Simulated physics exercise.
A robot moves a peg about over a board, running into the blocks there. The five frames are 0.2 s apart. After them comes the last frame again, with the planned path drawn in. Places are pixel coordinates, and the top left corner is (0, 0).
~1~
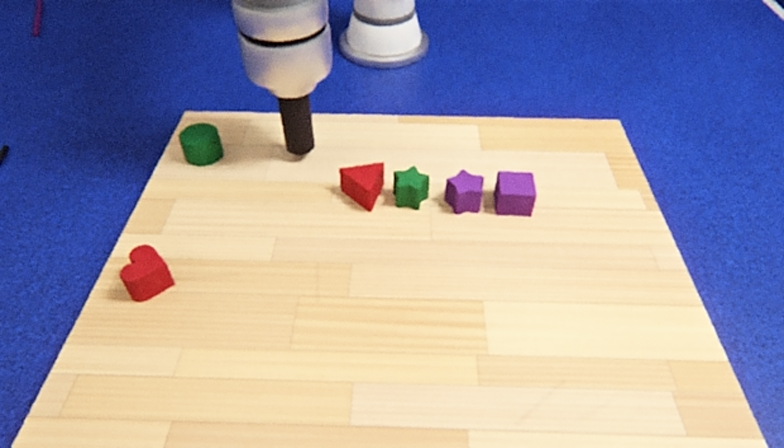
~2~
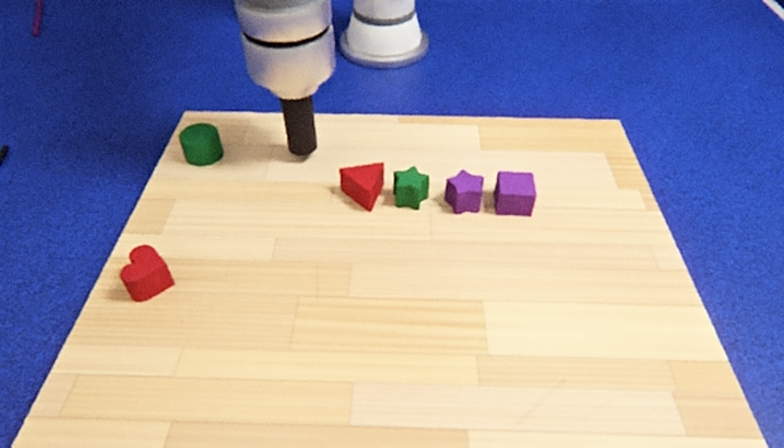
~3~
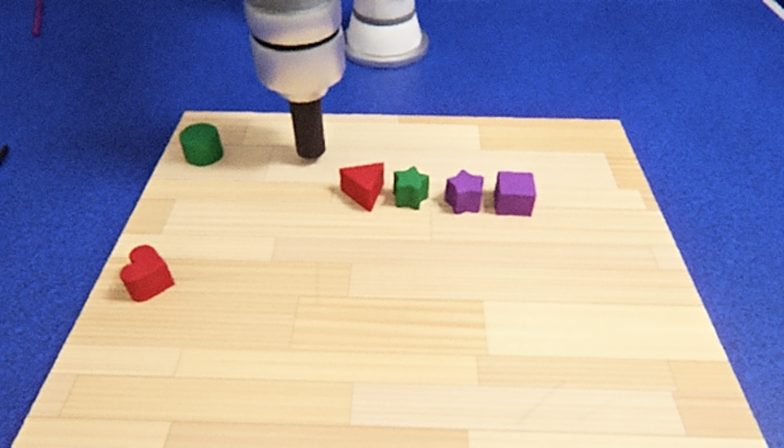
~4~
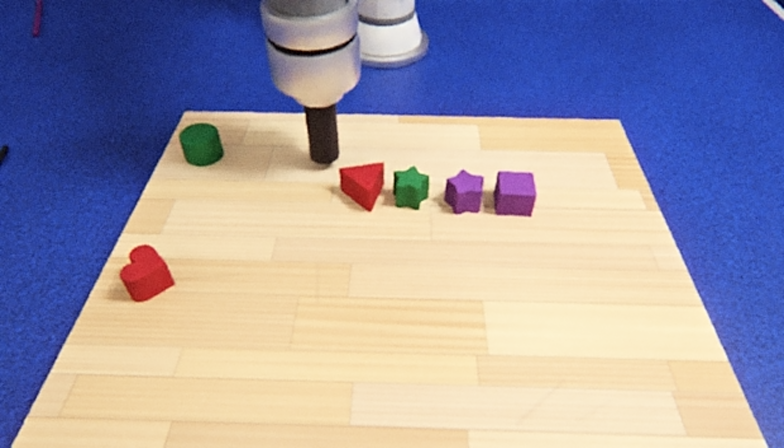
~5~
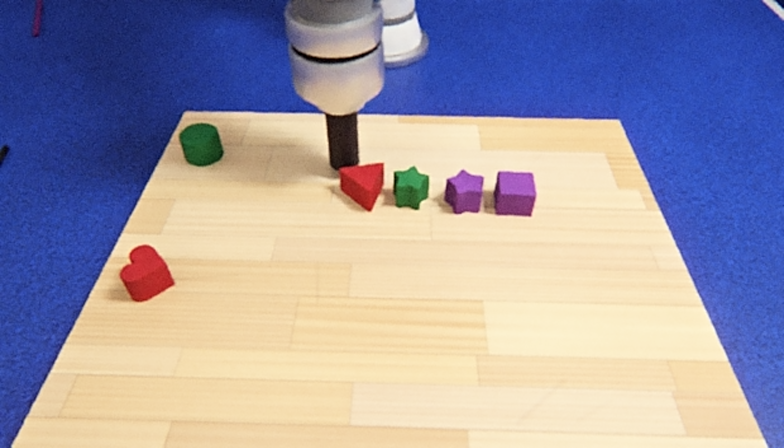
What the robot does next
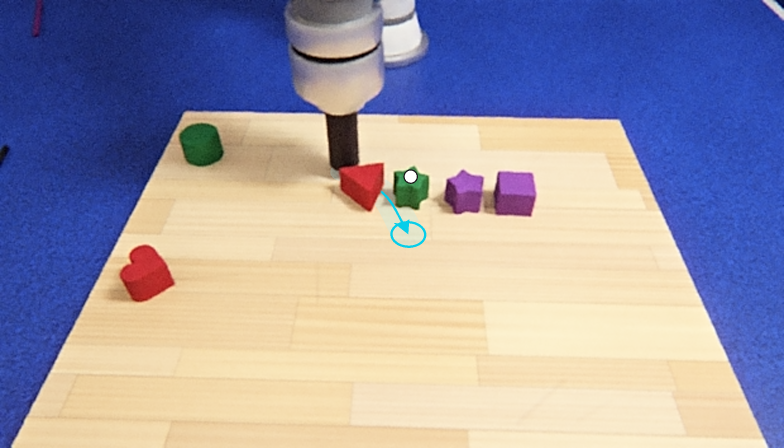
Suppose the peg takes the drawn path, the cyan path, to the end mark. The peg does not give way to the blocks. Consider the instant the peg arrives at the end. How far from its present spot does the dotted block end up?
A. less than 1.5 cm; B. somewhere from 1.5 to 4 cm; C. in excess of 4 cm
B - somewhere from 1.5 to 4 cm.
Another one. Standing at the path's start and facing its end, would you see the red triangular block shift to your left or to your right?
It heads right.
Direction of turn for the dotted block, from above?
Counterclockwise from above.
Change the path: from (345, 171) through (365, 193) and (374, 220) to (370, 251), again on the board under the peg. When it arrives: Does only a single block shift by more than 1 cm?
Yes, it checks out.
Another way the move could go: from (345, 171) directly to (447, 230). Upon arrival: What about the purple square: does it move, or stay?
It shifts.
The drawn path runs from (345, 171) via (374, 186) and (394, 208), ending at (408, 234); the dot is on the green star-shaped block.
What follows on the original path. One third of the way, peg (374, 178); red triangular block (376, 185); green star-shaped block (414, 178).
Two thirds of the way, peg (395, 199); red triangular block (388, 207), turned 30° clockwise; green star-shaped block (429, 185), turned 55° anticlockwise.
At the end, peg (409, 225); red triangular block (390, 232), turned 60° clockwise; green star-shaped block (431, 188), turned 85° anticlockwise; purple star-shaped block not moved.
